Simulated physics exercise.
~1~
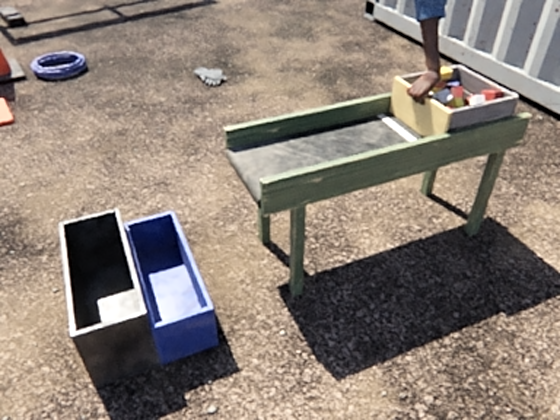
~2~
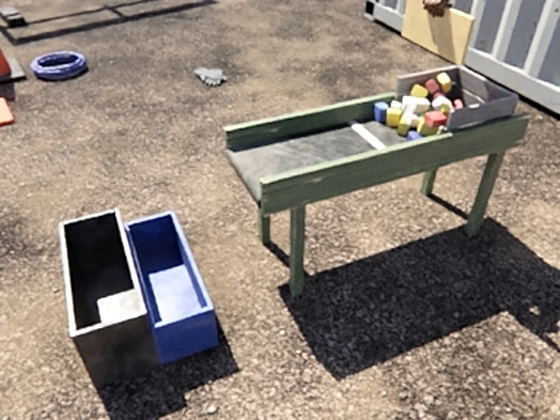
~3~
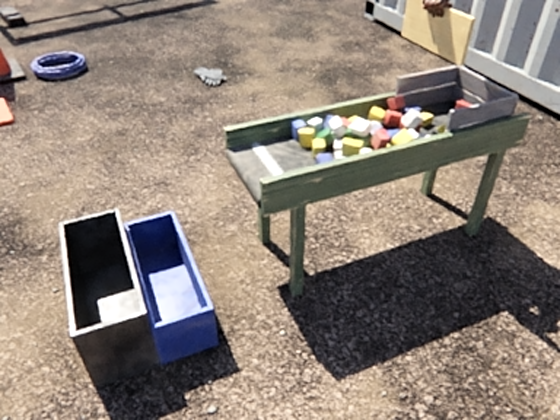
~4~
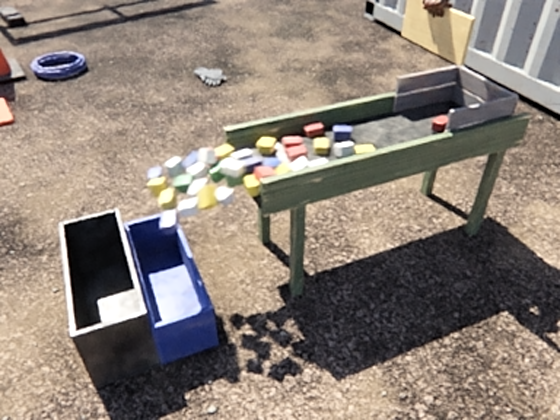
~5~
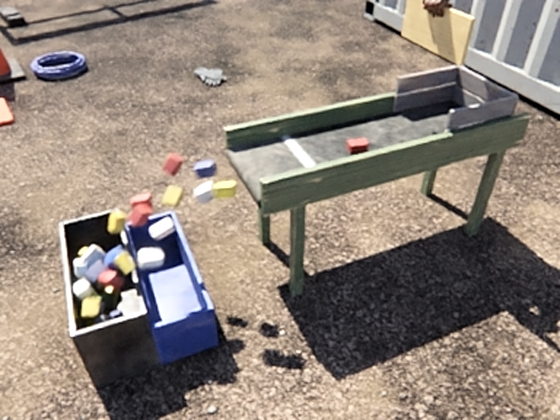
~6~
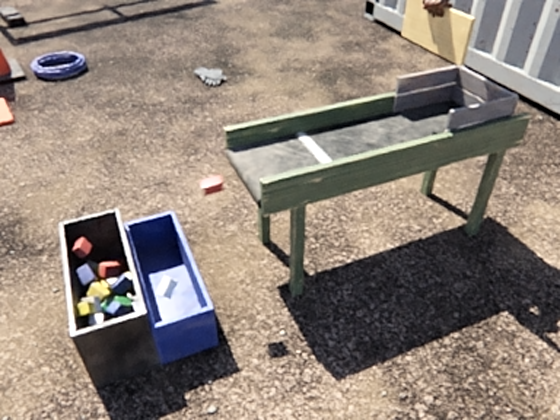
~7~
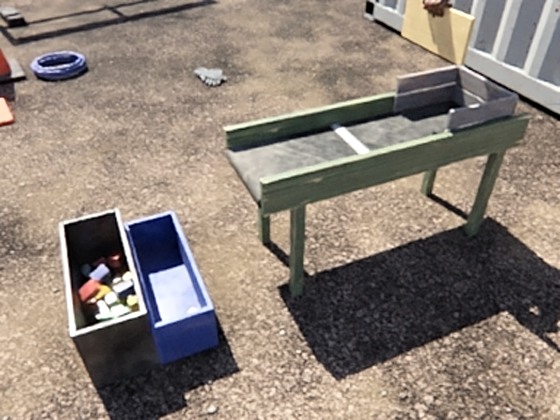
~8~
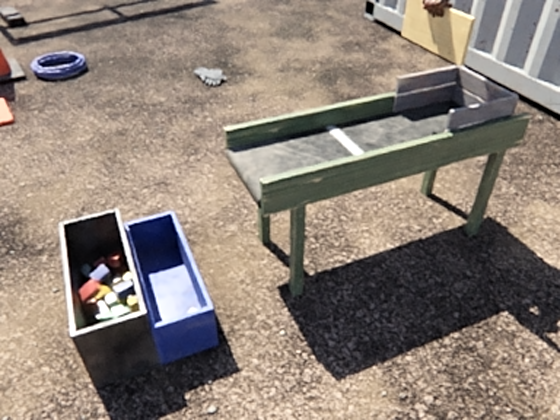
The clip shows a yellowish gate lifting from a grey pen of colourful toy bricks, which ride left along a green-sided belt and spill off its end, nearly all landing in the black bin beyond the blue box, where they settle as the camera stays still.
